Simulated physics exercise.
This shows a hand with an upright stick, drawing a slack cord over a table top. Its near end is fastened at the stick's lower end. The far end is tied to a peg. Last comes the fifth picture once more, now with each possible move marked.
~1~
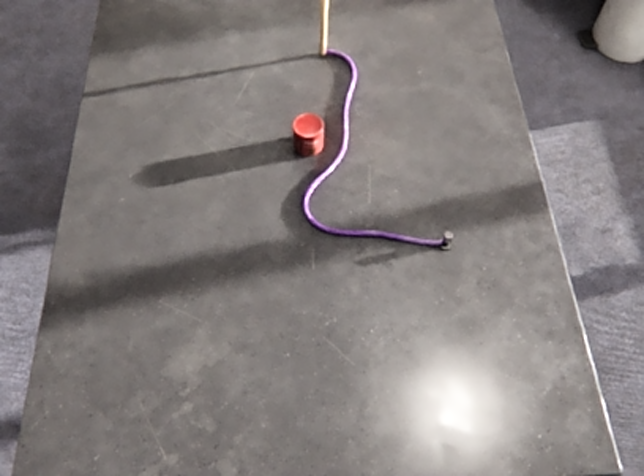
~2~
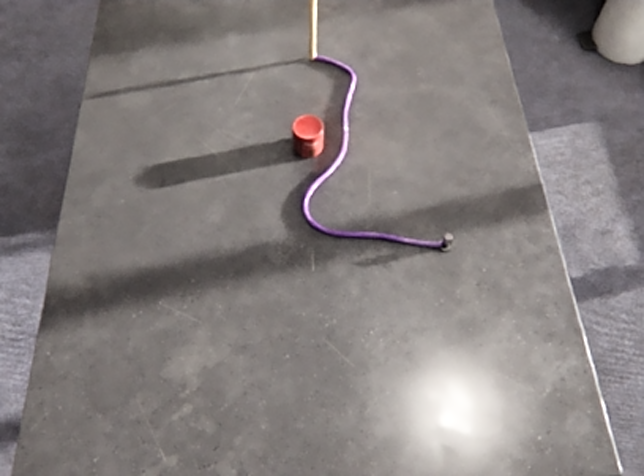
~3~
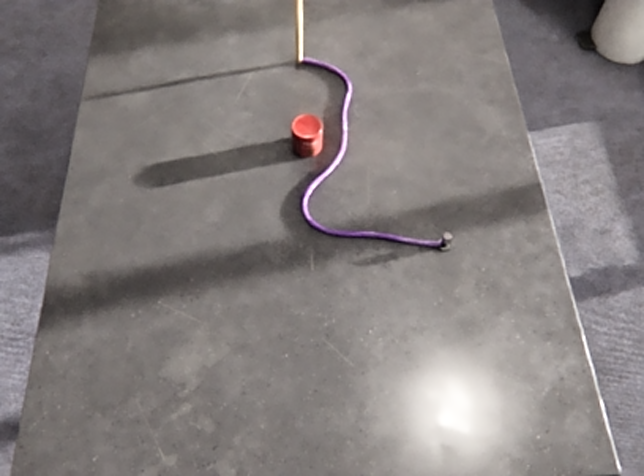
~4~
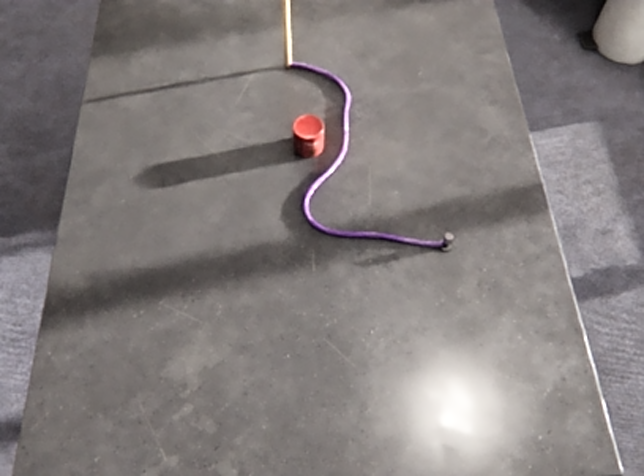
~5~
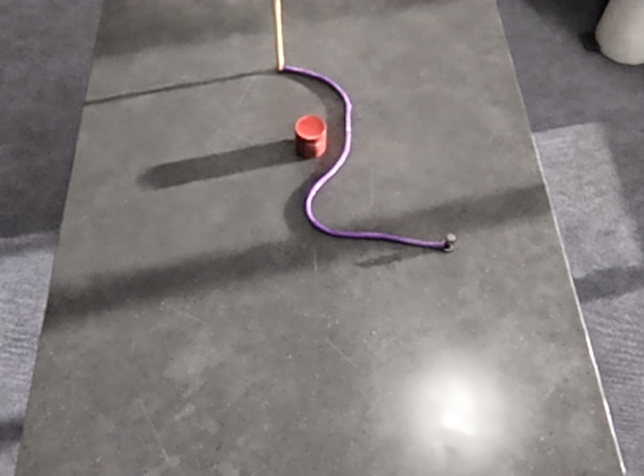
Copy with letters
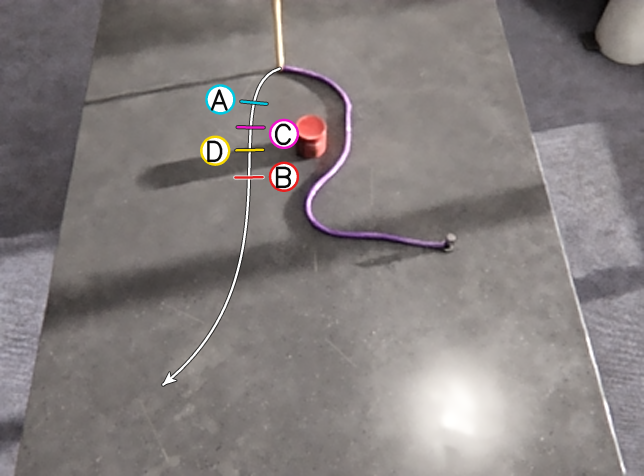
In this clip, an upright stick at the top of a dark table moves a short way left, drawing the near end of a slack purple cord with it, while the red jar and the peg at the cord's other end stay put.
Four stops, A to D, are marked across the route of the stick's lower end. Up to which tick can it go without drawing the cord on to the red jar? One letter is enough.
B is the last safe stop.
On the copy, A at (254, 103); B at (249, 177); C at (251, 127); D at (250, 150); the route from (280, 69) via (247, 210) to (163, 385).
On B. First, foot of the stick (255, 100), middle of the cord (327, 178).
Then, foot of the stick (250, 141), middle of the cord (327, 178).
Finally, foot of the stick (249, 178), middle of the cord (327, 178); nothing has been touched.
By contrast, A is safe but short; C is safe but short; D is safe but short.
